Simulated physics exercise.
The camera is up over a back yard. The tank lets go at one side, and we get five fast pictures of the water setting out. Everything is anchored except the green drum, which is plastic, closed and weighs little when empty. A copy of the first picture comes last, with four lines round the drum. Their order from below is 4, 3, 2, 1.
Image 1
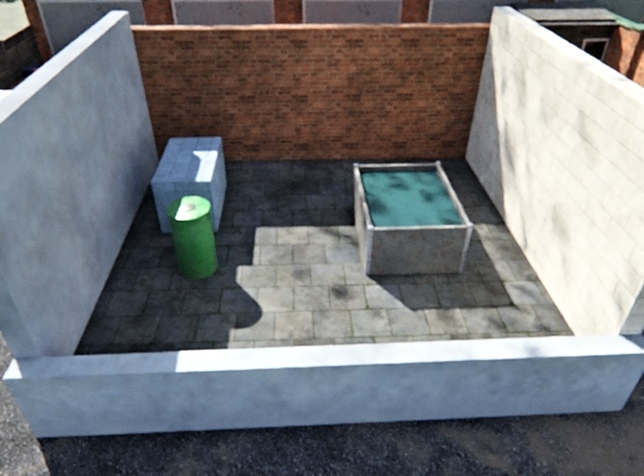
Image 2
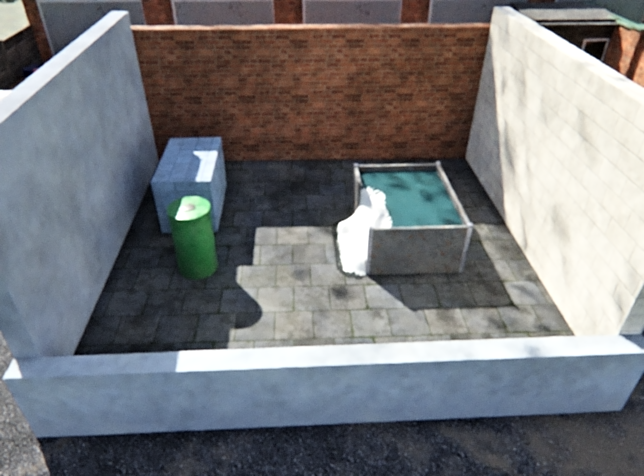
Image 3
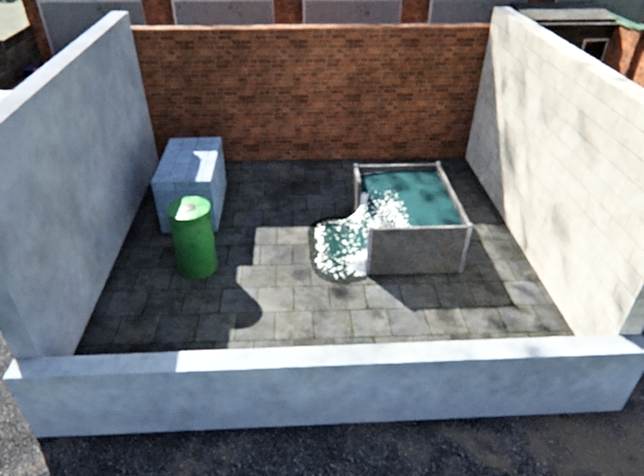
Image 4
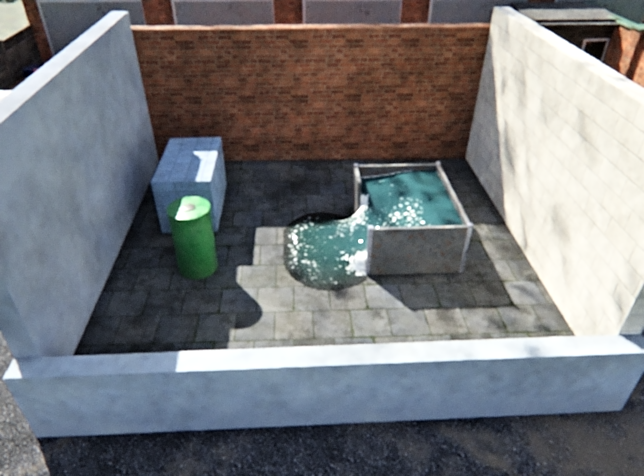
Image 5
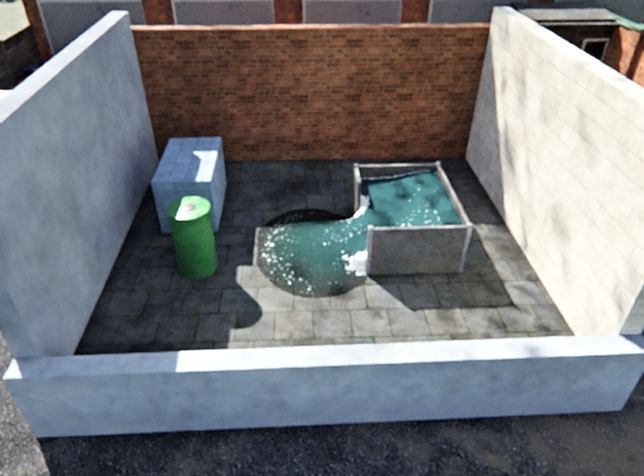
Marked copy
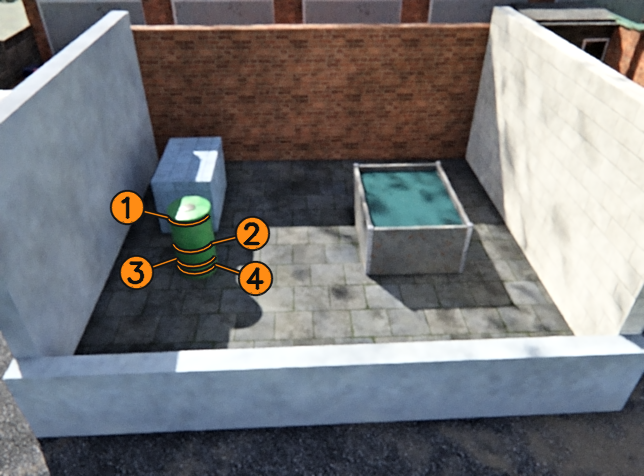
In a walled back yard, water gushed out of the left side of a full tank, foaming white at first, then spread across the paving in a widening pool toward a green drum.
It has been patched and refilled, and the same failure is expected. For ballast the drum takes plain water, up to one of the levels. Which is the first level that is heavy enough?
Take 2.
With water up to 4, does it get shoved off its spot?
Yes.
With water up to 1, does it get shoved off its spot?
No.
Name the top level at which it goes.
Level 3.
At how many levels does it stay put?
Two of the four.
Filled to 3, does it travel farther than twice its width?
No.
On the marked copy, 1 at (185, 224); 2 at (190, 252); 3 at (193, 266); 4 at (194, 273); from the bottom up 4, 3, 2, 1.
With 1, it does not move.
With 2, it does not move.
With 3, it is pushed about half its own width away.
With 4, it is pushed about twice its own width away.
